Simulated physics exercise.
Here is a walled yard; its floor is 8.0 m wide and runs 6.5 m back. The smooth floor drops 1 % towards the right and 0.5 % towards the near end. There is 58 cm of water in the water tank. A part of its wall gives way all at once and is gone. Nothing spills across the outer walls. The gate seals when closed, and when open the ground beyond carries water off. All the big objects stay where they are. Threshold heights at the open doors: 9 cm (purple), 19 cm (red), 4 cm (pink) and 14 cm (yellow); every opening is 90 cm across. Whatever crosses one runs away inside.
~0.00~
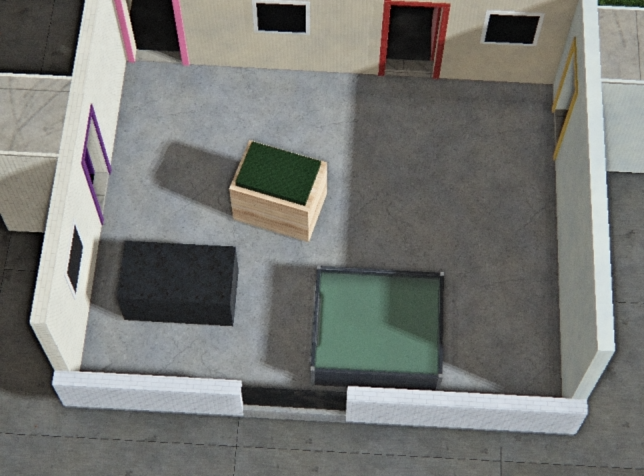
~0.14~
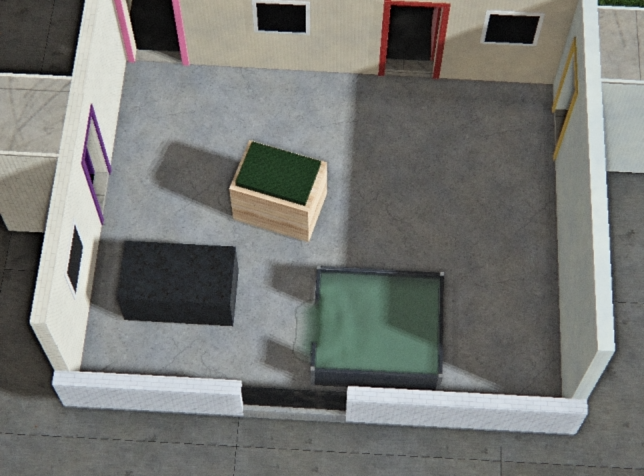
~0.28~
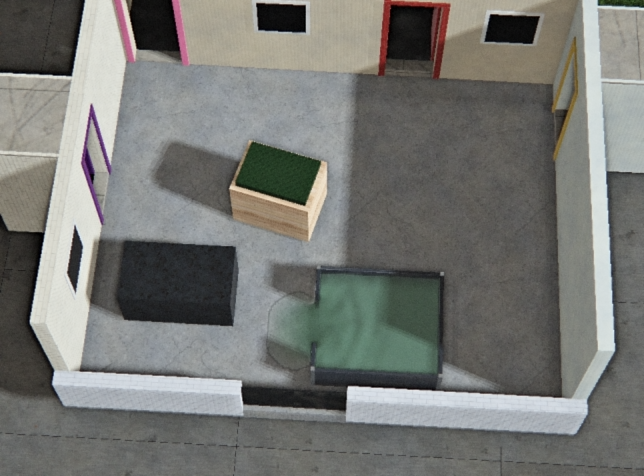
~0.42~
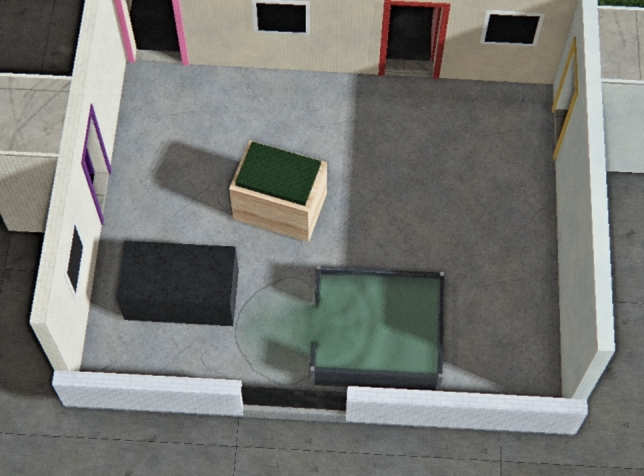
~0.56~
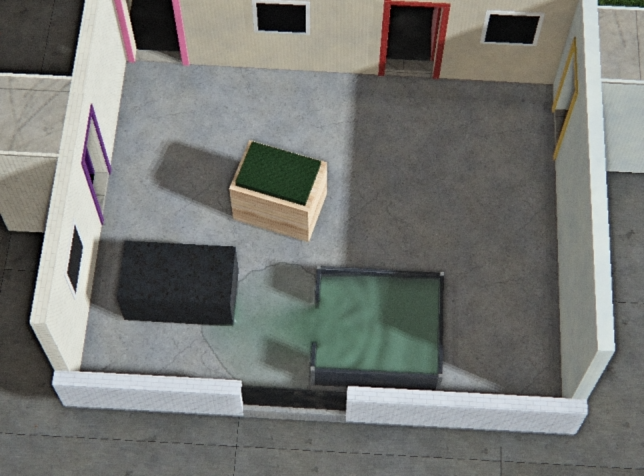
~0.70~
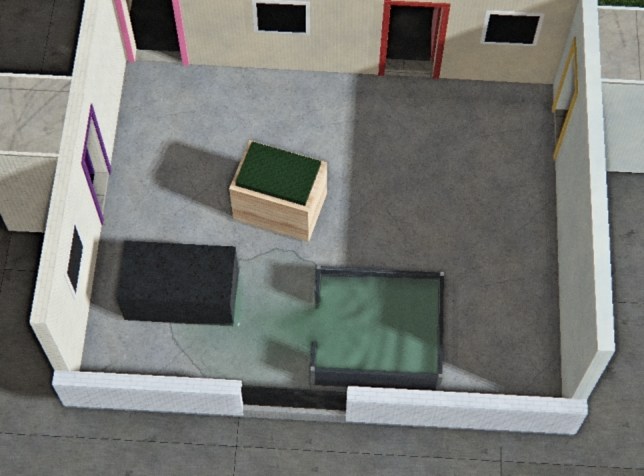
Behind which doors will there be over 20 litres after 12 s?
Door by door: At the purple door it keeps below the limit; at the red door it stays under the limit; at the pink door it passes the limit; at the yellow door it keeps below the limit.
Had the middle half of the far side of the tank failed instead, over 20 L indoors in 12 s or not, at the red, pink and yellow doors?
Then: Red under, pink below, yellow not over.
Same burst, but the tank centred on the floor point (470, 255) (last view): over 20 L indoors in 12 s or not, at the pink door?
Against that limit: Pink under.
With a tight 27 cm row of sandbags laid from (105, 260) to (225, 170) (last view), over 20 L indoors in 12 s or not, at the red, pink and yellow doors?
Then: Red under, pink below, yellow not over.
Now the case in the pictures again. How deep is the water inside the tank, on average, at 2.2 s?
About 34 cm.
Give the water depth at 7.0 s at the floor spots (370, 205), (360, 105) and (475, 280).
In that order: 0, 1 and 1 cm.
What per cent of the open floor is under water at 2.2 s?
About 20 per cent.
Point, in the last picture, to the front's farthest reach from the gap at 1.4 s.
At about (81, 365).
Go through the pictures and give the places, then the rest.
In the first frame, still water, 58 cm deep, in the water tank at (378, 323).
In the second frame, water pours out at (318, 328) and has run 0.5 m, to (310, 305); typically 8 cm deep outside, 58 cm at the water tank's back.
In the third frame, the front is at (282, 303), 0.8 m from the gap at (318, 329); 0.8 m2 of floor is under water; 58 cm left at the back of the water tank.
In the fourth frame, water pours out at (318, 329) and has run 1.3 m, to (240, 334); typically 6 cm deep outside, 58 cm at the water tank's back.
In the fifth frame, water pours out at (318, 329) and has run 1.8 m, to (208, 332); typically 5 cm deep outside, 58 cm at the water tank's back.
In the sixth frame, water pours out at (318, 328) and has run 2.4 m, to (176, 330); typically 4 cm deep outside, 56 cm at the water tank's back.
After 1.4 s water covers 15 % of the floor and is deepest (34 cm) near (312, 328); purple door not reached, red door not reached, pink door not reached, yellow door not reached.
After 2.2 s water covers 20 % of the floor and is deepest (32 cm) near (89, 386); purple door not reached, red door not reached, pink door not reached, yellow door not reached.
After 3.5 s water covers 30 % of the floor and is deepest (24 cm) near (125, 368); purple door 13 cm at the sill, 0 L in, red door not reached, pink door not reached, yellow door not reached.
After 7.0 s water covers 55 % of the floor and is deepest (14 cm) near (247, 334); purple door 5 cm at the sill, 5 L in, red door not reached, pink door 11 cm at the sill, 78 L in, yellow door not reached.
After 12.0 s water covers 90 % of the floor and is deepest (9 cm) near (253, 396); purple door 4 cm at the sill, 5 L in, red door 2 cm at the sill, 0 L in, pink door 4 cm at the sill, 130 L in, yellow door 5 cm at the sill, 0 L in.
